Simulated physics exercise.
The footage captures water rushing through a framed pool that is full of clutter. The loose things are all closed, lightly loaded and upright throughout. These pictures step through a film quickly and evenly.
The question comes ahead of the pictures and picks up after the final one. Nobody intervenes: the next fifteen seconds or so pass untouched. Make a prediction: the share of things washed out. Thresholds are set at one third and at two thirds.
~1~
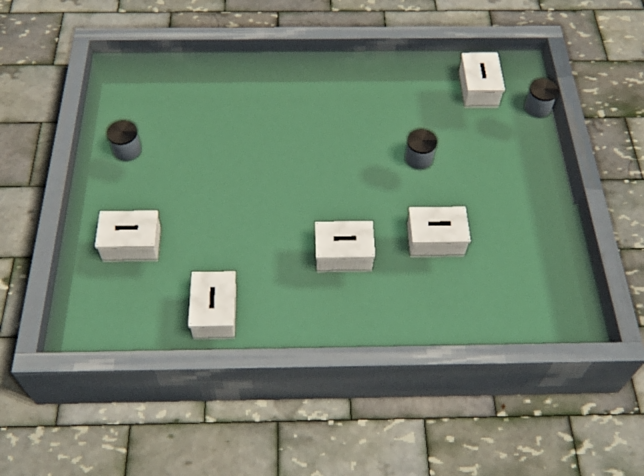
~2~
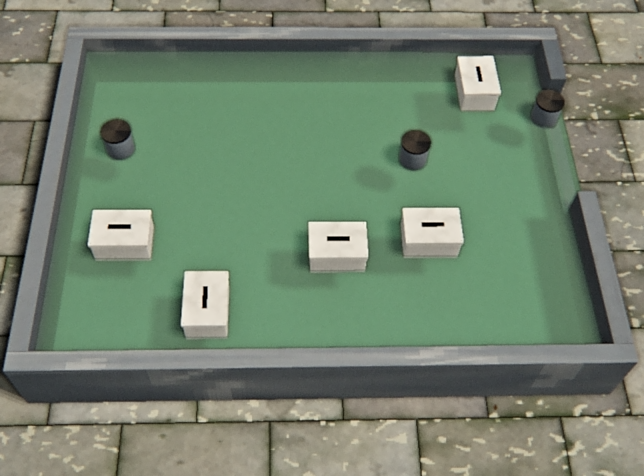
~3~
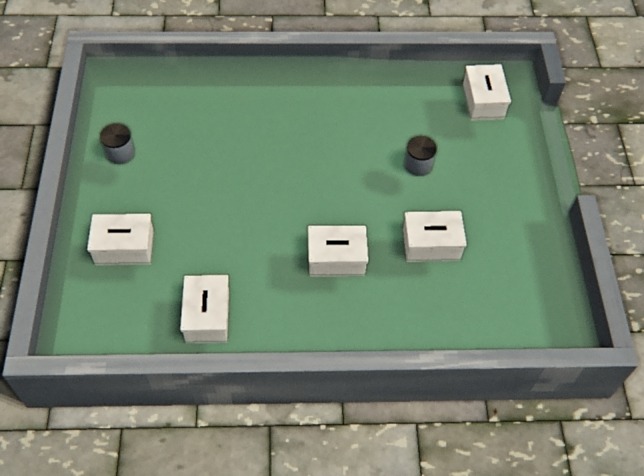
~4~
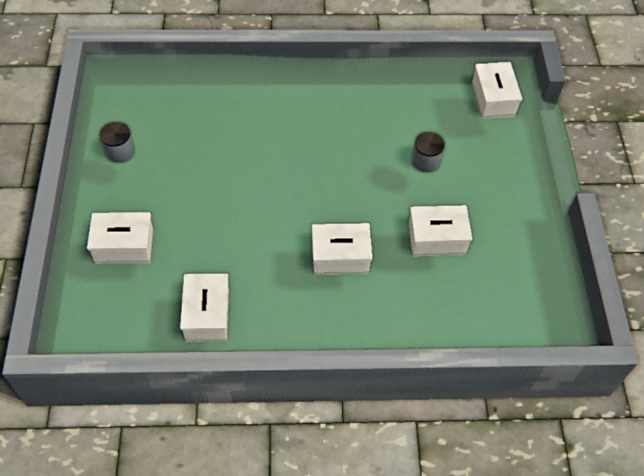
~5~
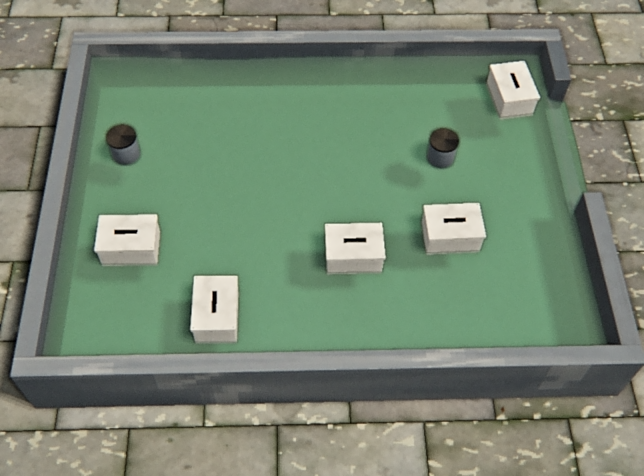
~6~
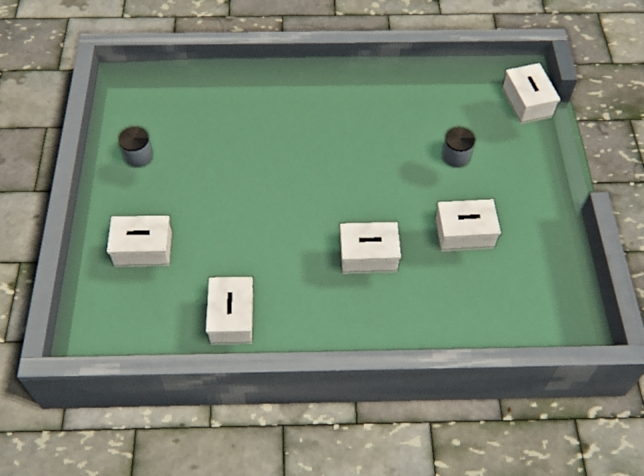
I would say one third up to two thirds.
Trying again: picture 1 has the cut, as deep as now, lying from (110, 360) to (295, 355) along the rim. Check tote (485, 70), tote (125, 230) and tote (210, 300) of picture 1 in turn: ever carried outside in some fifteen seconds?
Outcome by item: Retained / exited / exited.
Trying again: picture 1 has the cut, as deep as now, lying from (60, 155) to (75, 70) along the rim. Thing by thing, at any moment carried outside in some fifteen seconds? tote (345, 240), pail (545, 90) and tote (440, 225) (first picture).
Sequentially: Remains indoors, remains indoors, remains indoors.
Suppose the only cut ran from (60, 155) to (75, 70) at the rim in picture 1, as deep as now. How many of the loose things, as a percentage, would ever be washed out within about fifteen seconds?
I reckon 20 percent.
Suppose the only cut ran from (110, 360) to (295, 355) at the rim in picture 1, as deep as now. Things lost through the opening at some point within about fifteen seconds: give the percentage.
Near 40 percent, give or take.
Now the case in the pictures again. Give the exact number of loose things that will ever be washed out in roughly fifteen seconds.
So the number is 3.
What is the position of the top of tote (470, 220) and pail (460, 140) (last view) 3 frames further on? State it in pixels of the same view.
The first should be near (493, 211), the second near (492, 136).
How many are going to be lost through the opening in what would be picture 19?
I get 2.
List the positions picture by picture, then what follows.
The first picture shows a tote at (483, 71) floats; a pail at (422, 141) floats; 0 of 8 have shifted.
The second picture shows a tote at (479, 75) floats; a pail at (416, 141), afloat; 1 of 8 have shifted.
The third picture shows a tote at (488, 84) floats, close to its start; a pail at (422, 147) floats, close to its start; 2 of 8 have shifted.
The fourth picture shows a tote at (499, 82) floats, close to its start; a pail at (430, 143), afloat, close to its start; 4 of 8 have shifted.
The fifth picture shows a tote at (515, 81), afloat, close to its start; a pail at (445, 140), afloat, close to its start; 5 of 8 have shifted.
The sixth picture shows a tote at (533, 85) floats, a stride from its start; a pail at (460, 138) floats, close to its start; 6 of 8 have shifted.
A moment on, 2 of 8 are out; 6 afloat.
Next, 2 of 8 are out; 6 afloat.
Later, 3 of 8 are out; 5 afloat.
In the end, 3 of 8 are out; 5 afloat.
